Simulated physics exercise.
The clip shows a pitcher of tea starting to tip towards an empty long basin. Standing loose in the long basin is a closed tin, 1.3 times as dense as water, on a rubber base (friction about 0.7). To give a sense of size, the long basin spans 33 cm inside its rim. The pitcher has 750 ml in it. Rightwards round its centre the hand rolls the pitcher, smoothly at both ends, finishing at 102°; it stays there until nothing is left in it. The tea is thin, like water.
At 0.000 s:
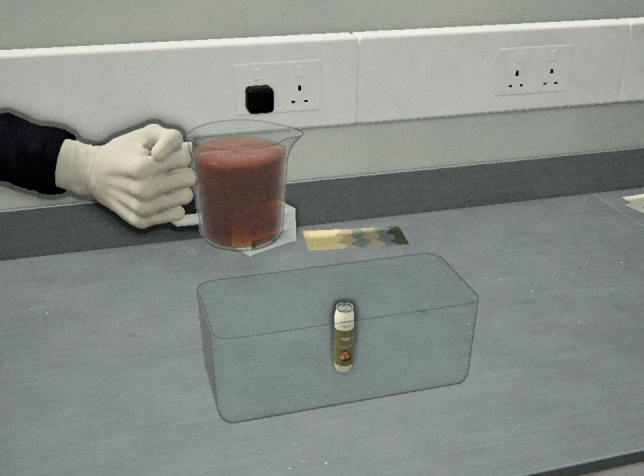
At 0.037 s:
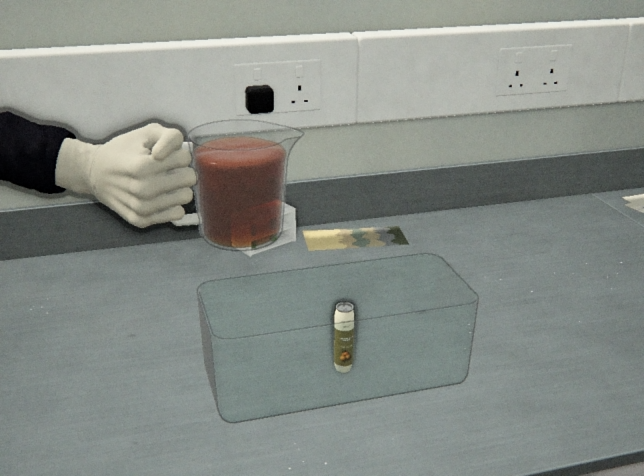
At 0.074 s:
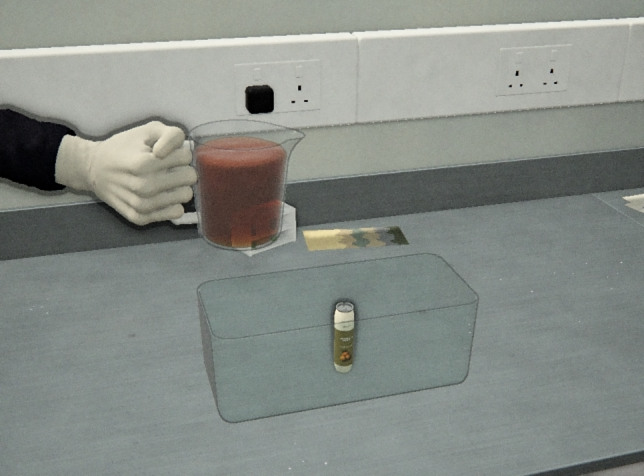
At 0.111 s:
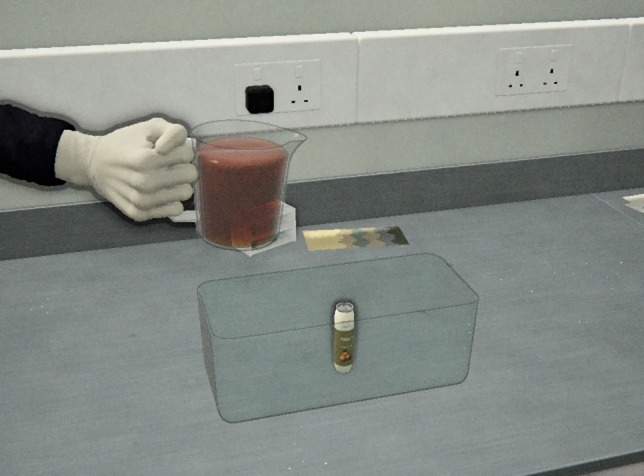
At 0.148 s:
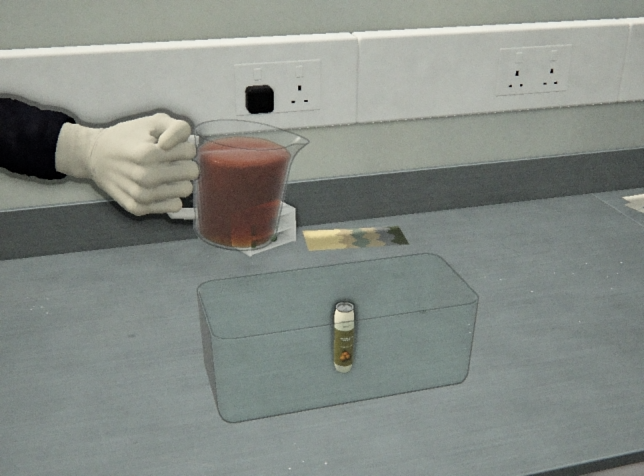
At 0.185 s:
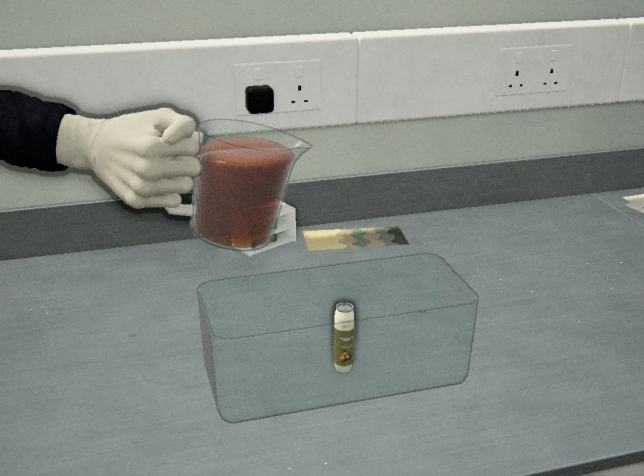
At the start, a gloved hand at the left holds an upright clear pitcher of reddish-brown tea behind a long see-through basin, where a small closed tin stands. The hand then gradually rolls the pitcher a little to the right, its spout dipping slightly, while the basin and tin stay still.
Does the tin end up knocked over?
Yes.
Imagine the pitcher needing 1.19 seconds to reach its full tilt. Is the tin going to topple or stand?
The tin topples.
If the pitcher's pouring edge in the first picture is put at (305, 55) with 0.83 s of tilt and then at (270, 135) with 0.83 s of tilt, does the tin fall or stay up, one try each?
First it stays on its base; then it tips over.
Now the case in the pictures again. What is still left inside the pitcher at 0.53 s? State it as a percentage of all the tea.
At that time about 76 in a hundred parts are still held.
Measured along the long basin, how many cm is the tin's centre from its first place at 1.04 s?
Near 2 cm.
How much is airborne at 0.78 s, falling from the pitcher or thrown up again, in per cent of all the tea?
Something like 22 per cent is in the air then.
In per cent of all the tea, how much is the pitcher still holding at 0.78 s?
24 in a hundred, give or take.
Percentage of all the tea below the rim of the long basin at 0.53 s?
About 4 per cent.
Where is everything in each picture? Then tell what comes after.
In the first picture, tilt 0°; pouring edge (303, 131); surface from (192, 153) to (285, 145); the long basin's rim runs from (204, 312) to (458, 277); the tin's top is at (345, 310).
In the second picture, tilt 1°; pouring edge (304, 131); surface from (192, 152) to (285, 146).
In the third picture, tilt 2°; pouring edge (305, 133); surface from (192, 152) to (285, 146).
In the fourth picture, tilt 4°; pouring edge (307, 136); surface from (194, 151) to (287, 147).
In the fifth picture, tilt 8°; pouring edge (309, 139); surface from (197, 151) to (290, 148).
In the sixth picture, tilt 12°; pouring edge (312, 144); surface from (200, 153) to (294, 148).
Then, 0.53 s in, the tilt is 72° and 75 per cent is still to pour; the tin stands where it began.
Then, 0.78 s in, the tilt is 101° and 24 per cent is still to pour; the tin stands where it began.
Then, 1.04 s in, the tilt is 102° and 3 per cent is still to pour; the tin leans 29°.
Then, 1.33 s in, the tilt is 102° and 0 per cent is still to pour; the tin lies on its side.
Finally, the tin lies on its side.
